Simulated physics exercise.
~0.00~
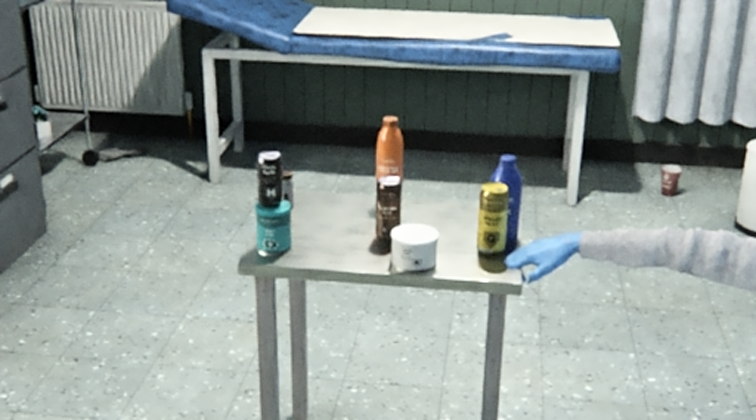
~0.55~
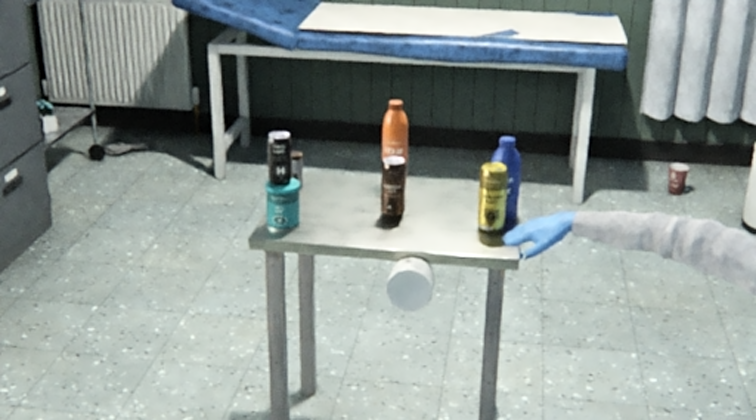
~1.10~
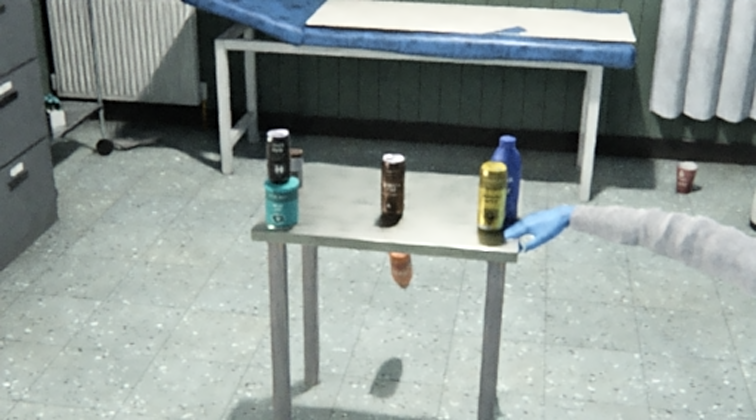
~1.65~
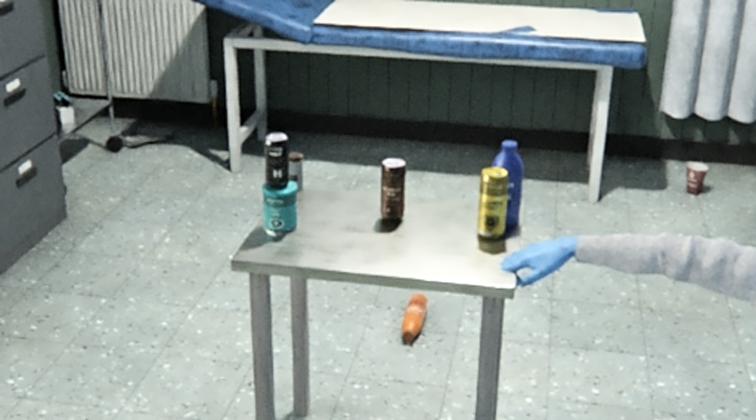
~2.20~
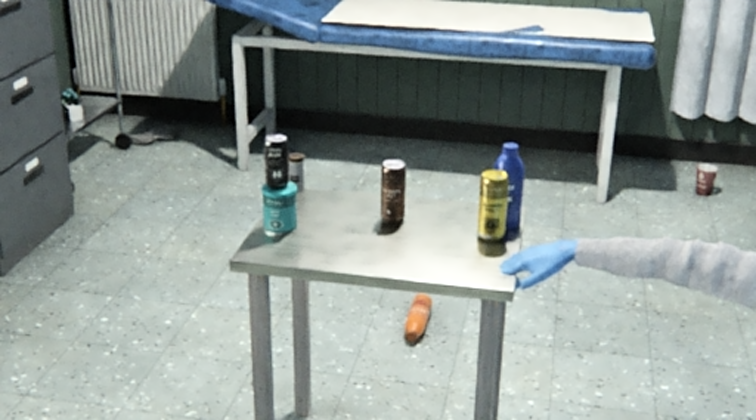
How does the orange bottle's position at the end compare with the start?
At the start the orange bottle stands upright on the table. By the end it is lying on its side on the floor.
